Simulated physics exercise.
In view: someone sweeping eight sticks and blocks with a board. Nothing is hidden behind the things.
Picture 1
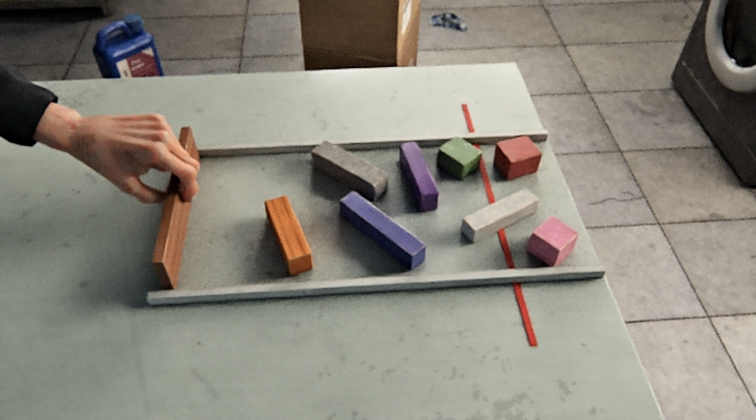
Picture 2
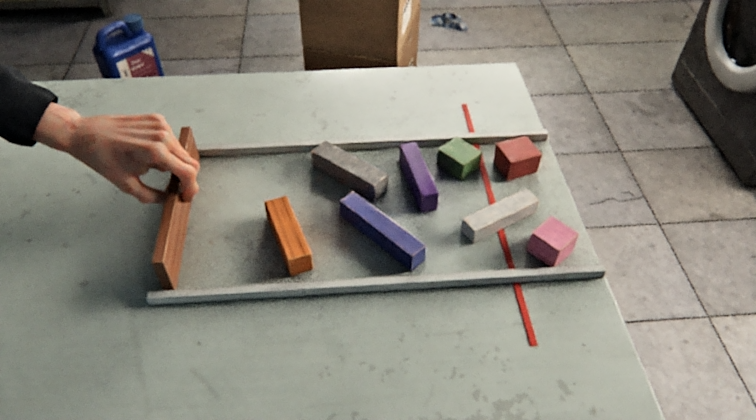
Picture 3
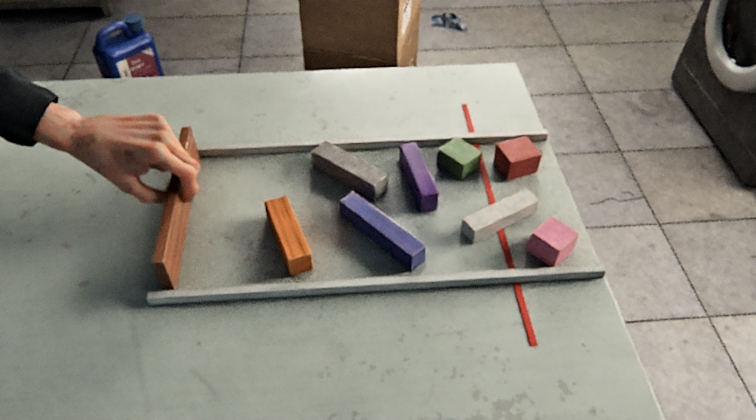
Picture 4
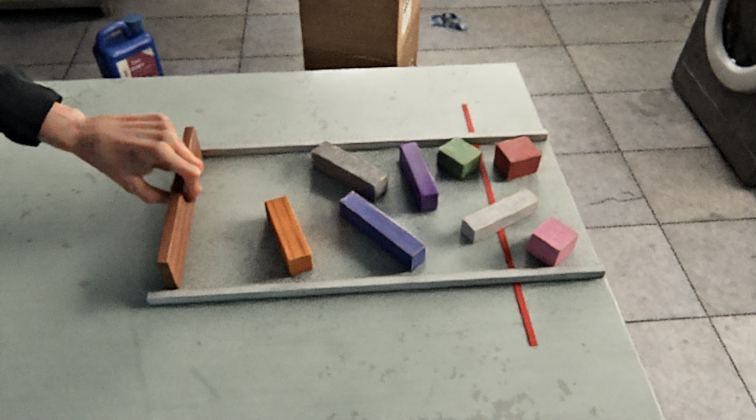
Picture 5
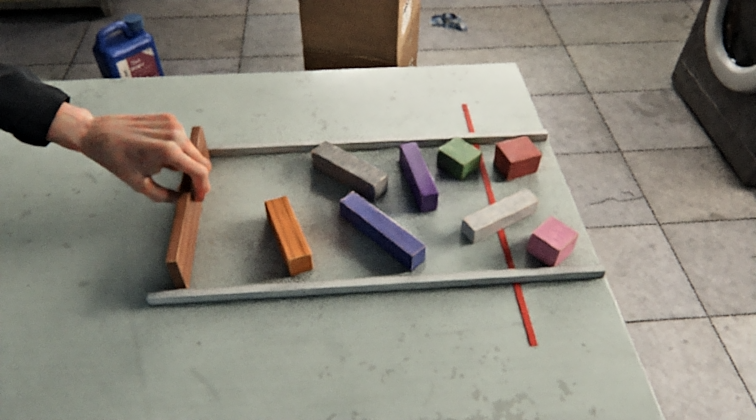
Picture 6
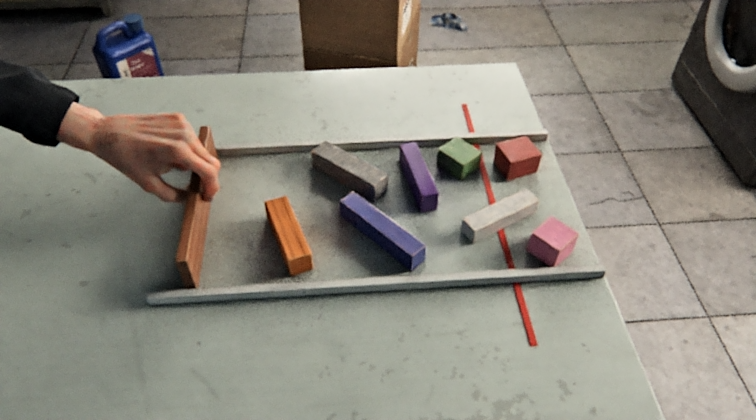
To begin with, a hand holds a reddish-brown board upright at the left end of a railed lane on a table, with eight coloured sticks and blocks lying to its right. The hand then slides the board a short way right, while the sticks and blocks stay still.
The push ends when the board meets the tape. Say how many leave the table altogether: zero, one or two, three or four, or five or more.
Outcome: The number that fall off is one or two.
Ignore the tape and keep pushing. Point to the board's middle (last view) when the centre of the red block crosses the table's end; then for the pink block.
Near (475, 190) and (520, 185).
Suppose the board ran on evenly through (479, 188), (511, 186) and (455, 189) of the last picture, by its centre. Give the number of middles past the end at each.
Past the end: 1, 3 and 0.
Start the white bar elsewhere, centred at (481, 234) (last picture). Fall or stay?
The white bar holds on.
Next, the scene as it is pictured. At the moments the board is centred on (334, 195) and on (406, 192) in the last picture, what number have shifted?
First 3, then 5.
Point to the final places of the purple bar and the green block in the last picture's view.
Near (532, 159) and (544, 148).
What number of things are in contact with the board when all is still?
It touches 2.
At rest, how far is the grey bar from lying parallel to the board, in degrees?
Some 35 degrees.
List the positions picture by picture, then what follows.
Pink block (552, 242); red block (517, 158); white bar (500, 215); board (179, 203); tape (493, 203), in the first frame.
Red block (517, 158); board (179, 203), in the second frame.
White bar (500, 215); purple bar (418, 176), in the third frame.
Pink block (552, 242); green block (459, 158), in the fourth frame.
Red block (517, 158); grey bar (349, 170), in the fifth frame.
Pink block (552, 242); red block (517, 158); white bar (500, 215); board (199, 202); tape (493, 203), in the sixth frame.
Early on, none off yet; pink block at rest near (552, 242); red block at rest near (517, 158); white bar at rest near (500, 215).
Finally, the number that fall off is one or two; lost, red block.
